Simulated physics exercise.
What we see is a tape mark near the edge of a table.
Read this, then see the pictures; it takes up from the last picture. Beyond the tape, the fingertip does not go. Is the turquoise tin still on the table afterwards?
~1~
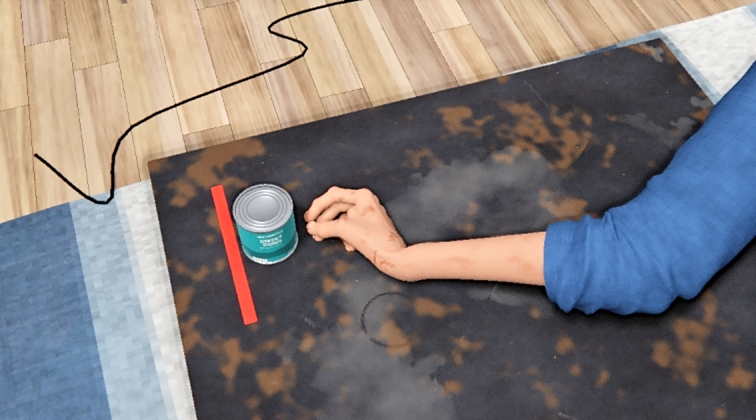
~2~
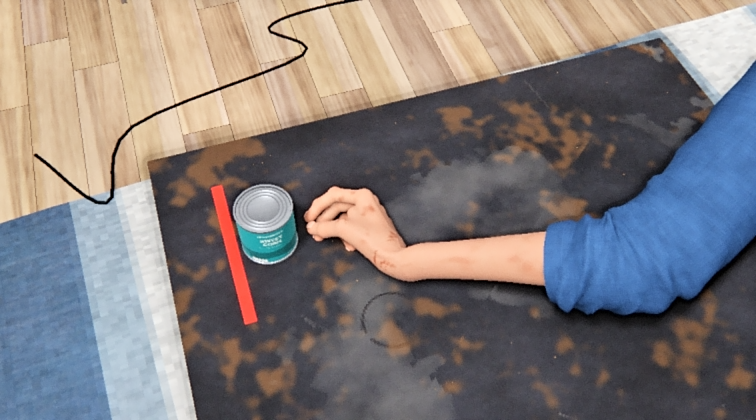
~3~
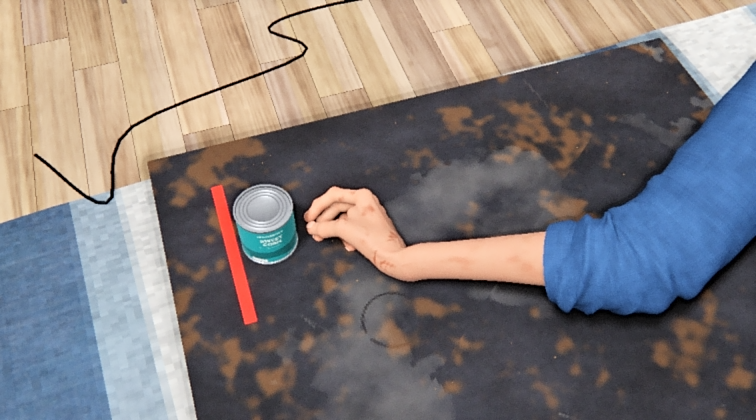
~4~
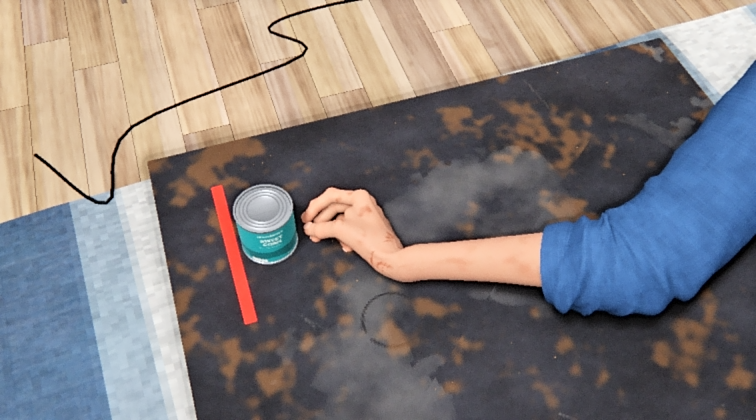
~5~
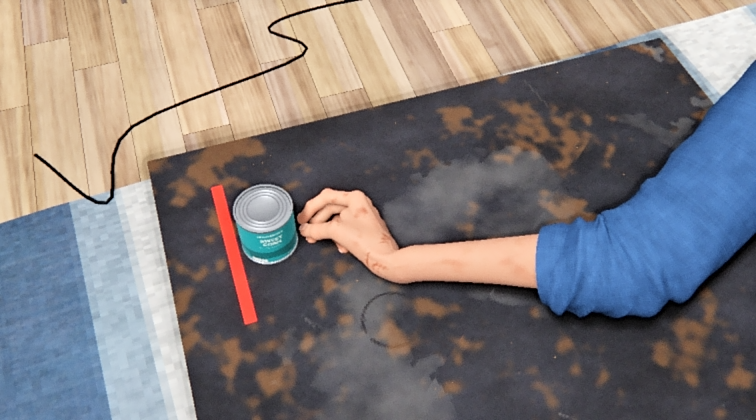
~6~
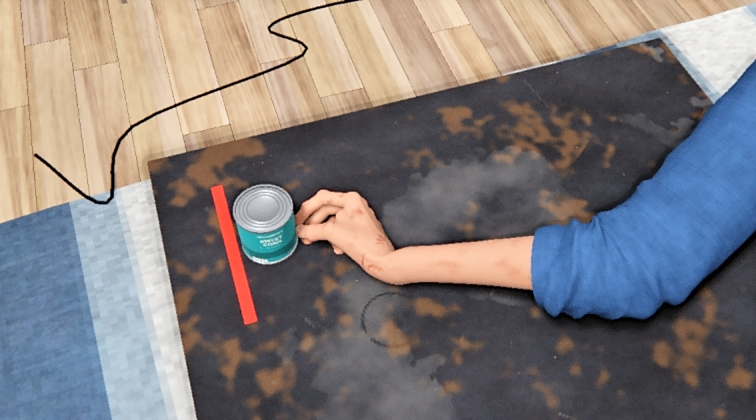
Yes.
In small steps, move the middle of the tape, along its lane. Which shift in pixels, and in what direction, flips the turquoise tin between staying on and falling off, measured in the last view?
The flip comes at close to 32 pixels toward the left.
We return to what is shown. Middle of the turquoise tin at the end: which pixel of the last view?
End position, centre: Approx. (193, 244).
Then, 0.54 s on from there, turquoise tin displaced about its own width near (230, 235).
In the end, the turquoise tin stays on the table, near (194, 244).
